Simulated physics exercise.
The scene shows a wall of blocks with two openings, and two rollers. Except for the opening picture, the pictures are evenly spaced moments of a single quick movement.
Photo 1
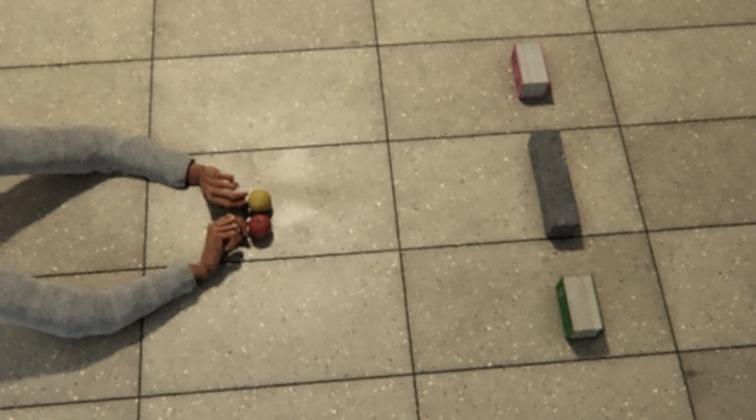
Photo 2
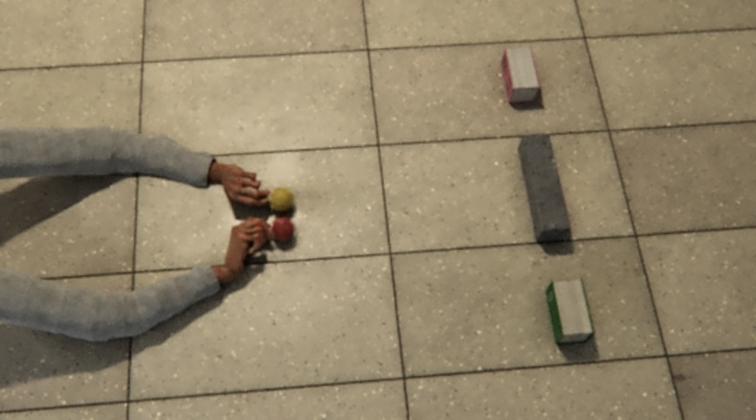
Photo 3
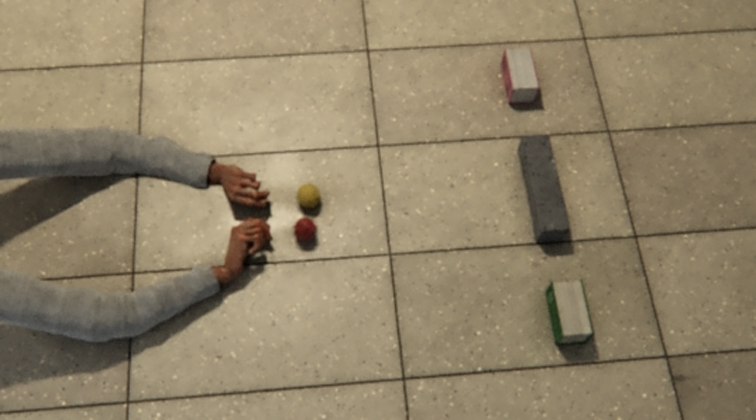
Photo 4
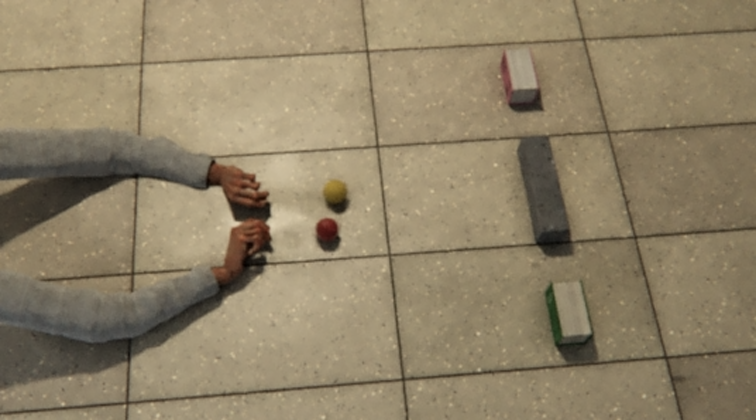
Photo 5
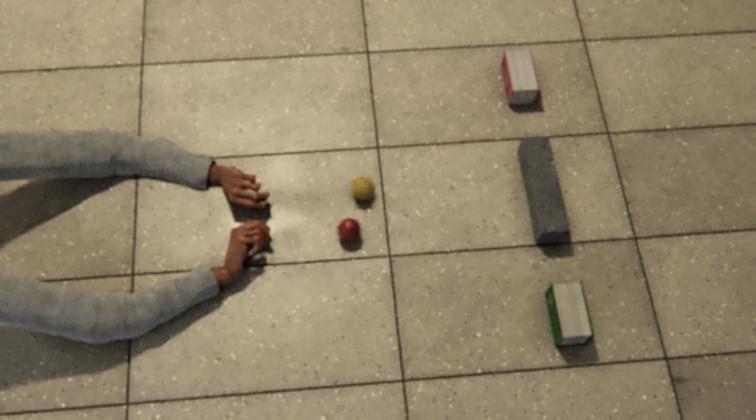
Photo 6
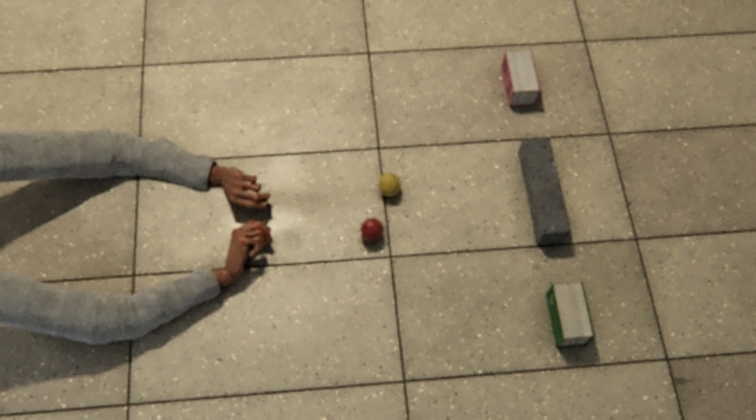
Yellow and red balls rolling right across a tiled floor from two hands, the yellow one pulling ahead, with three blocks opposite.
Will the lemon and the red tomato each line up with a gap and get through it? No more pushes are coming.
Lemon: No; red tomato: No.
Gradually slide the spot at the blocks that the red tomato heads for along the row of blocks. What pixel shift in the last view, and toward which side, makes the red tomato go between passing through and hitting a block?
The switch happens after a shift of some 20 pixels down.
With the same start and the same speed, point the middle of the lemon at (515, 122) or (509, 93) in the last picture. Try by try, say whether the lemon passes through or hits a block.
It clears the gap, then it is blocked.
Then, 0.24 s after the last picture, lemon coming back near (508, 160); red tomato heading on near (502, 226).
Then, 0.88 s after the last picture, lemon coming back near (487, 135); red tomato at rest near (520, 234).
By the end, the lemon is stopped; the red tomato is stopped, near (520, 235).
